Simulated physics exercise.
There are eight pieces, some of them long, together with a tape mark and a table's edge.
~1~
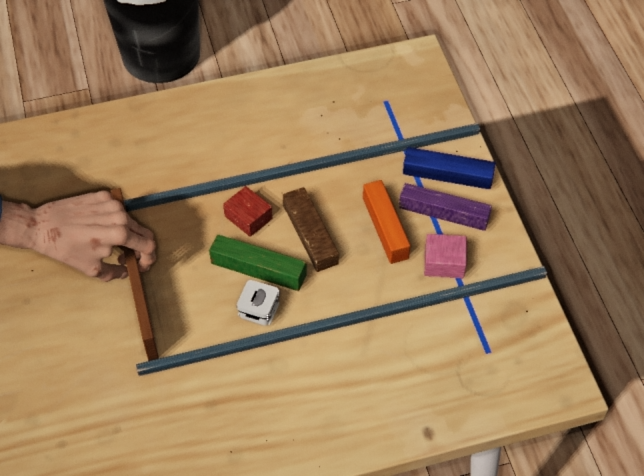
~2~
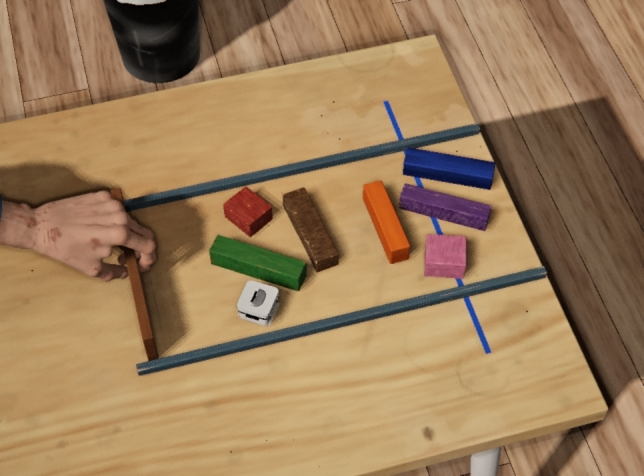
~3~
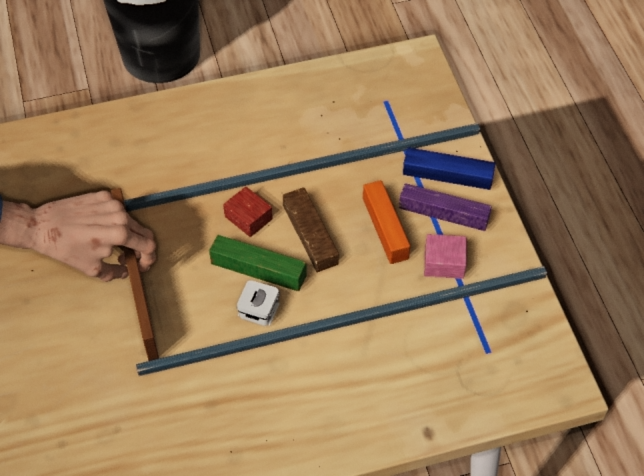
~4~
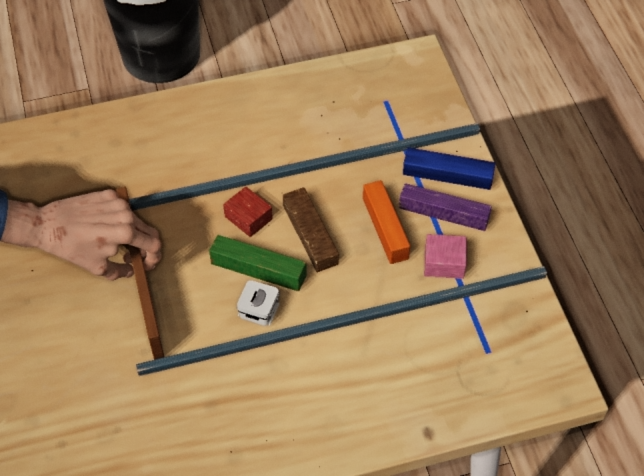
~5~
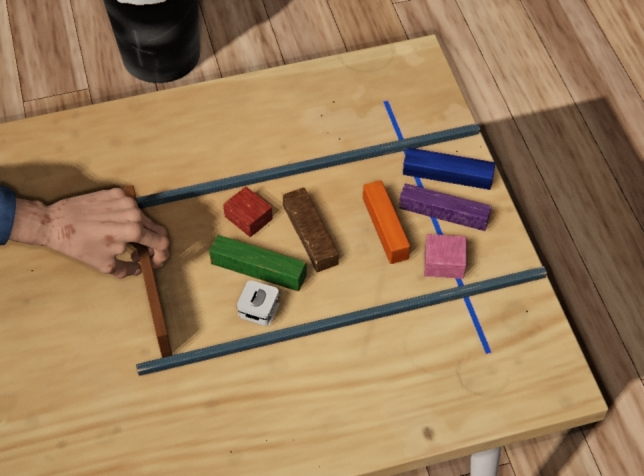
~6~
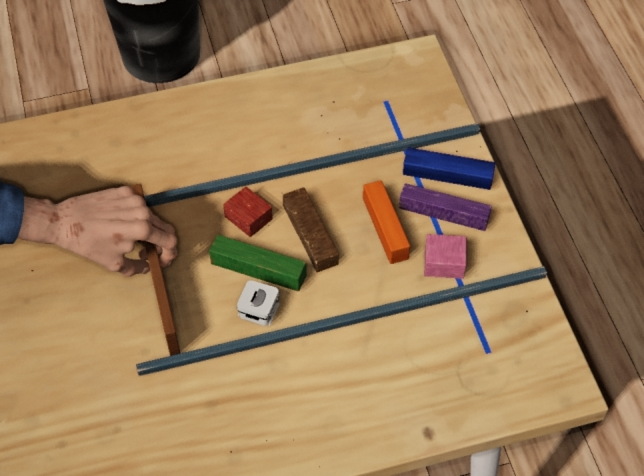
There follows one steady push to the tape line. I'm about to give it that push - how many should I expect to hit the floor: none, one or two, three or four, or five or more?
Expect one or two.
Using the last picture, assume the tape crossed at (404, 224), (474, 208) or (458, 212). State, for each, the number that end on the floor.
0, 5, 4.
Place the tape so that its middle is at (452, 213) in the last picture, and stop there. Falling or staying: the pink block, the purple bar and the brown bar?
The pink block is gone. The purple bar is gone. The brown bar is still there.
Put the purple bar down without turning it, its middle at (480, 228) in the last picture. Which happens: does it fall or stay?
I reckon from there it drops down.
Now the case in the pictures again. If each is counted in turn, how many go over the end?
In all, 2 of them.
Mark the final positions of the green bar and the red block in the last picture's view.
Around (470, 221) and around (436, 175).
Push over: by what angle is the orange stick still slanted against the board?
Some 5 degrees.
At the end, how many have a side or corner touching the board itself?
It's 3 of them.
Early on, none off yet; blue stick at rest near (449, 168); purple bar at rest near (445, 207); pink block at rest near (445, 256).
Finally, the number that fall off is one or two; lost, purple bar and blue stick.
